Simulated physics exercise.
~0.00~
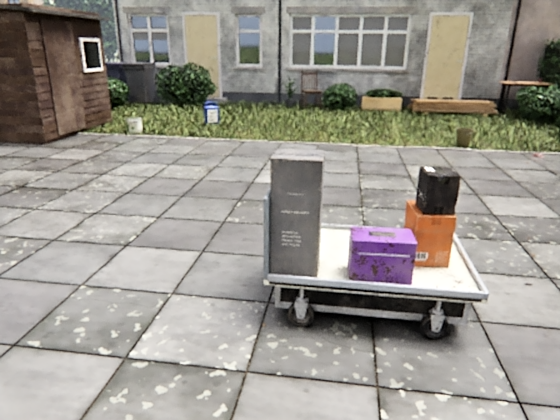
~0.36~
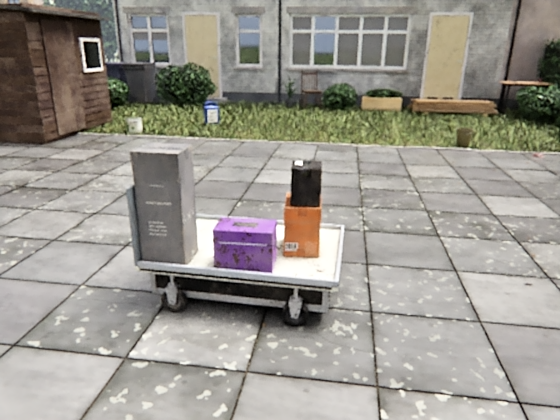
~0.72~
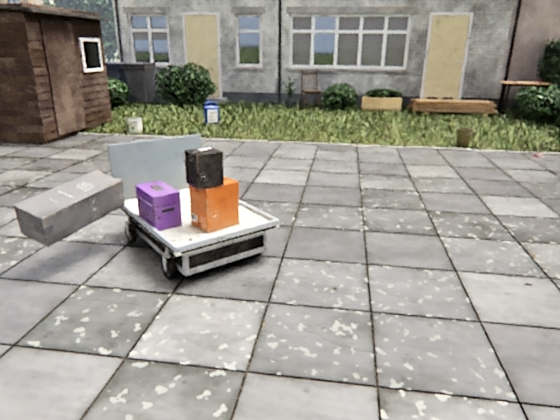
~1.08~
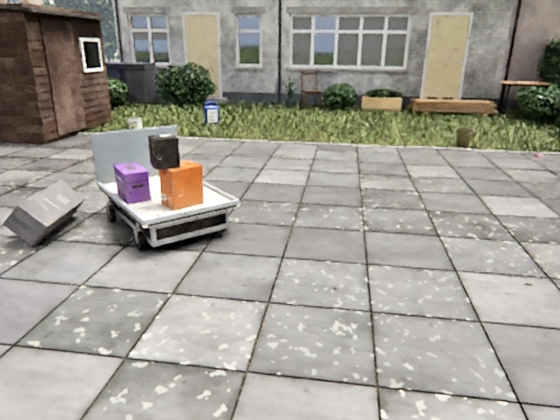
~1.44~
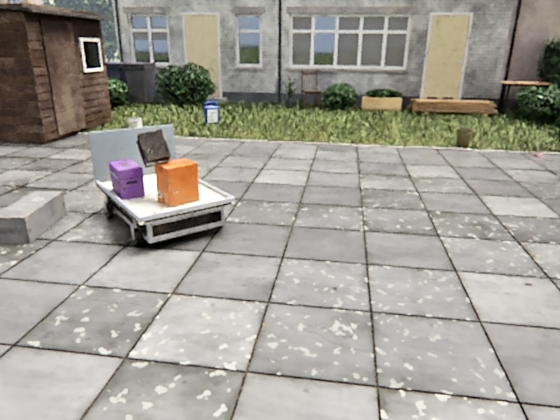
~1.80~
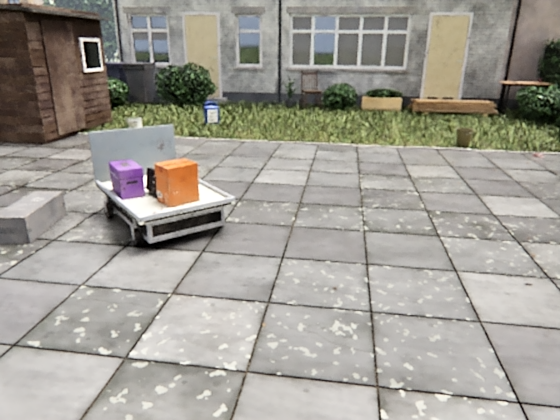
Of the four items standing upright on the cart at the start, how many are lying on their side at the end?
Two of them are lying on their side, the grey box on the paving and the black box on the cart's deck.
